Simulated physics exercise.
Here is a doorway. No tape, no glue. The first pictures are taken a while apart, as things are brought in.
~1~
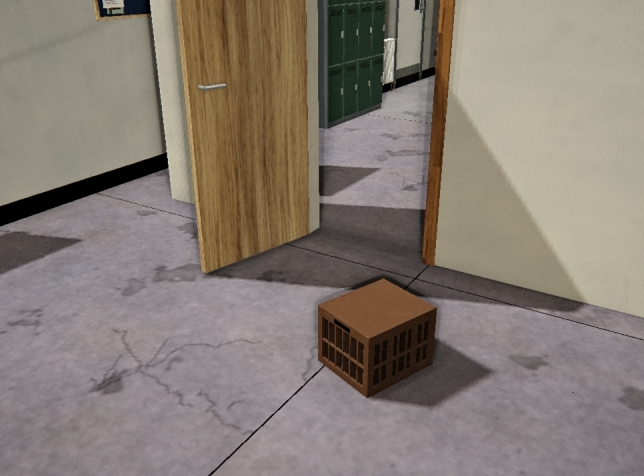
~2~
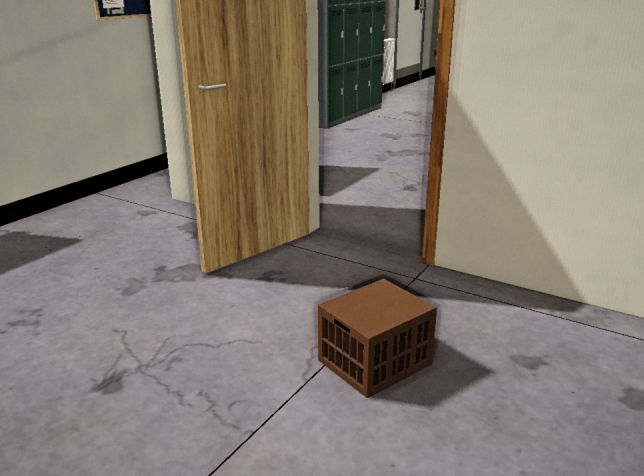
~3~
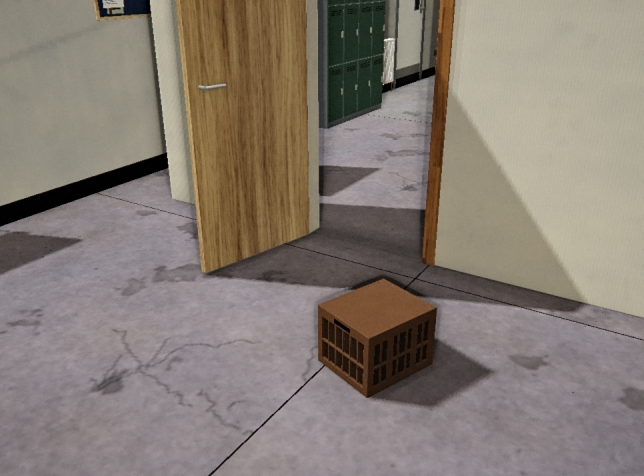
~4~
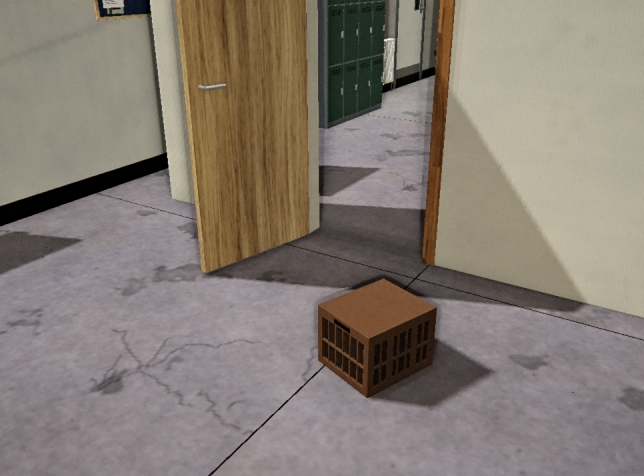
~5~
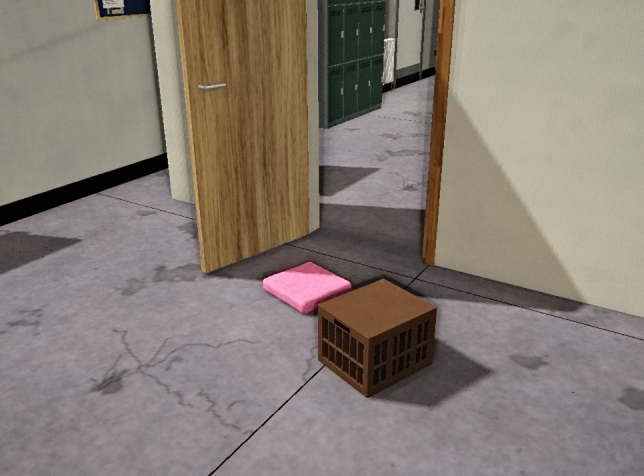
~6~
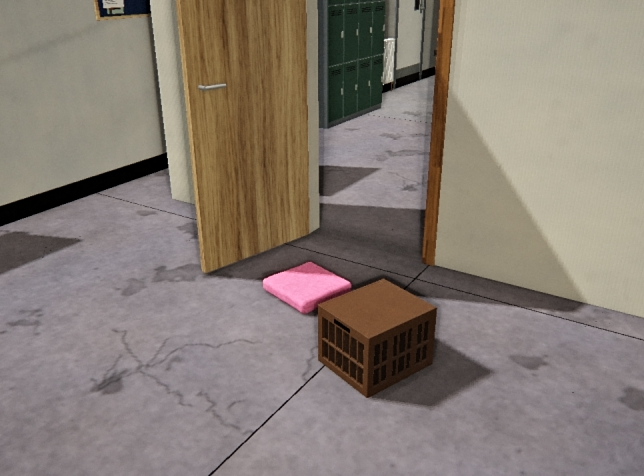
The clip opens on a wooden door standing wide open, with green lockers beyond it and a brown crate on the cracked floor in front. For a while nothing moves. Then a flat pink cushion appears on the floor behind the crate, to its left, and everything stays still.
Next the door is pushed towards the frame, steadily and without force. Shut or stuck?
In the end the door shuts.
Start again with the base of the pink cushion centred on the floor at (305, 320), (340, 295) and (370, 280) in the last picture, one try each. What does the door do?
In the first case it reaches the frame; in the second case it reaches the frame; in the third case it jams.
Then, 1.20 s past the last view, open by 67°; pink cushion displaced a little near (330, 288).
Then, 1.60 s past the last view, open by 50°; pink cushion displaced about its own width near (374, 288).
Then, 2.20 s past the last view, open by 24°; pink cushion displaced well along near (428, 285).
Finally, open by 0°; moved from the start, pink cushion; brown crate still in place. Final places as the last picture's camera would see them, pink cushion near (443, 283).
